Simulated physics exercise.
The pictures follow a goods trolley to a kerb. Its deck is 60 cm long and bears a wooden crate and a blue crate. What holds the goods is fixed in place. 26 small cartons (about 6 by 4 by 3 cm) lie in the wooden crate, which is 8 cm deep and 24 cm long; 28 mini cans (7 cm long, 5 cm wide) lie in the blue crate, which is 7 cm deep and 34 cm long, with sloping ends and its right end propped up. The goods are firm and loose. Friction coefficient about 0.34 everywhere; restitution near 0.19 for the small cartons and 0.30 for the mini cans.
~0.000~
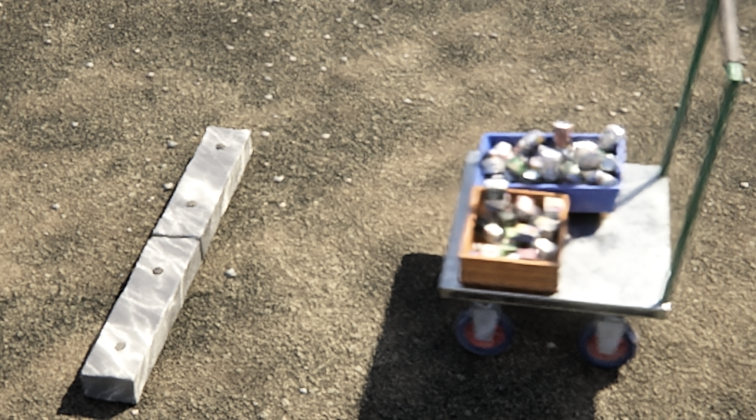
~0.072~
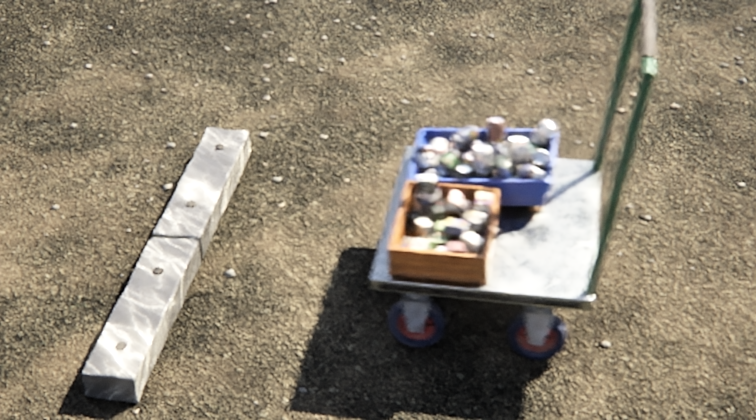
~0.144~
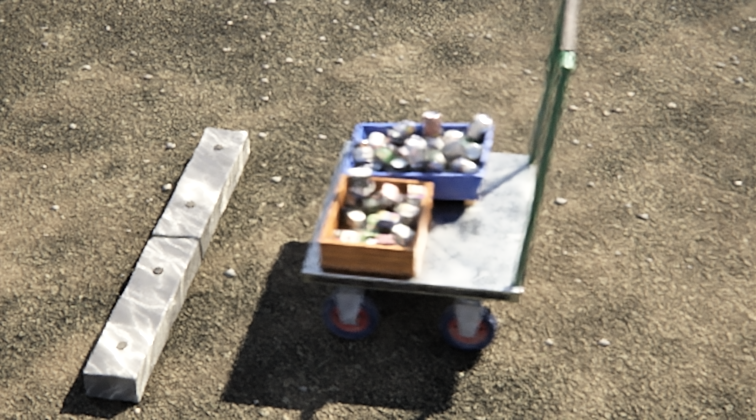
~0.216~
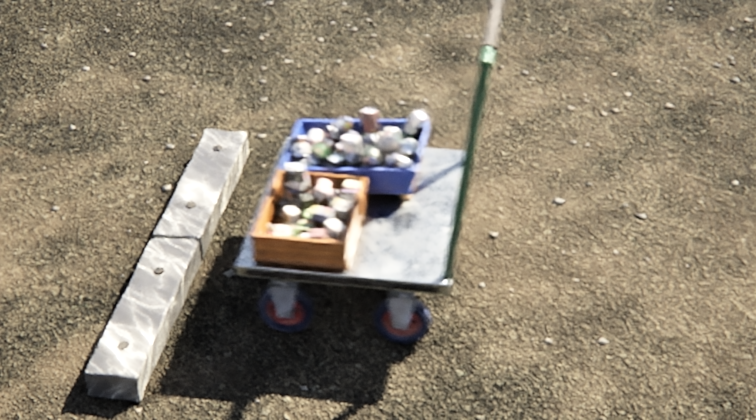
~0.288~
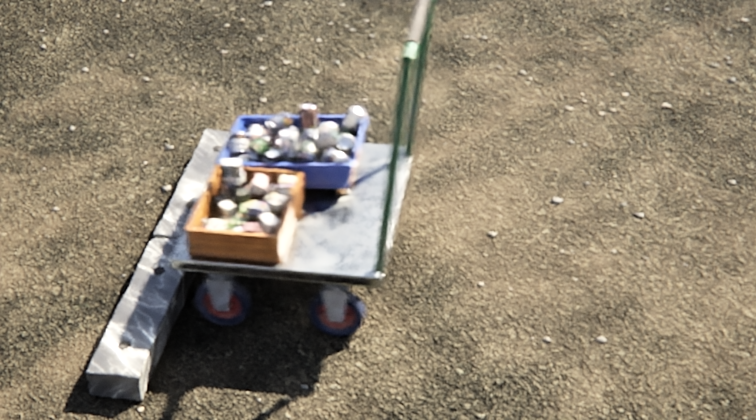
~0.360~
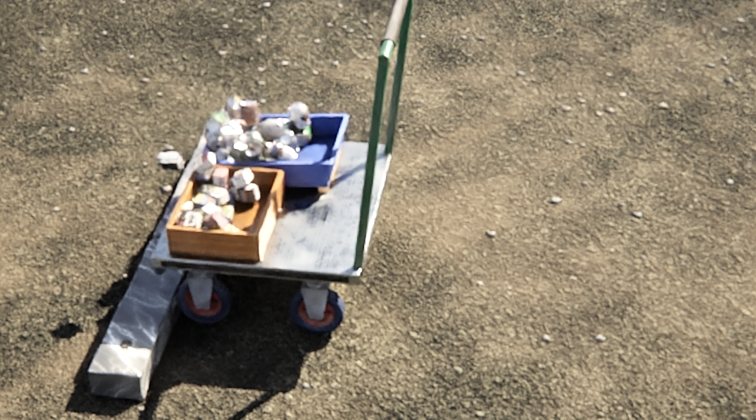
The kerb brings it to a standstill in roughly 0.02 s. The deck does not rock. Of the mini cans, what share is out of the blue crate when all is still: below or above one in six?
It sheds over a sixth of them.
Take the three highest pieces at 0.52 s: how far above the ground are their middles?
Roughly 58 cm.
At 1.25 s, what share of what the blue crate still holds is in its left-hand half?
Some 70 per cent.
After 0.40 s, 1 of 26 out of the wooden crate and 1 of 28 out of the blue crate.
After 0.52 s, 2 of 26 out of the wooden crate and 8 of 28 out of the blue crate.
After 0.75 s, 2 of 26 out of the wooden crate and 11 of 28 out of the blue crate.
When it is over (at 1.25 s), 2 of 26 out of the wooden crate and 11 of 28 out of the blue crate. Asked share, 11 of 28, 39 per cent.
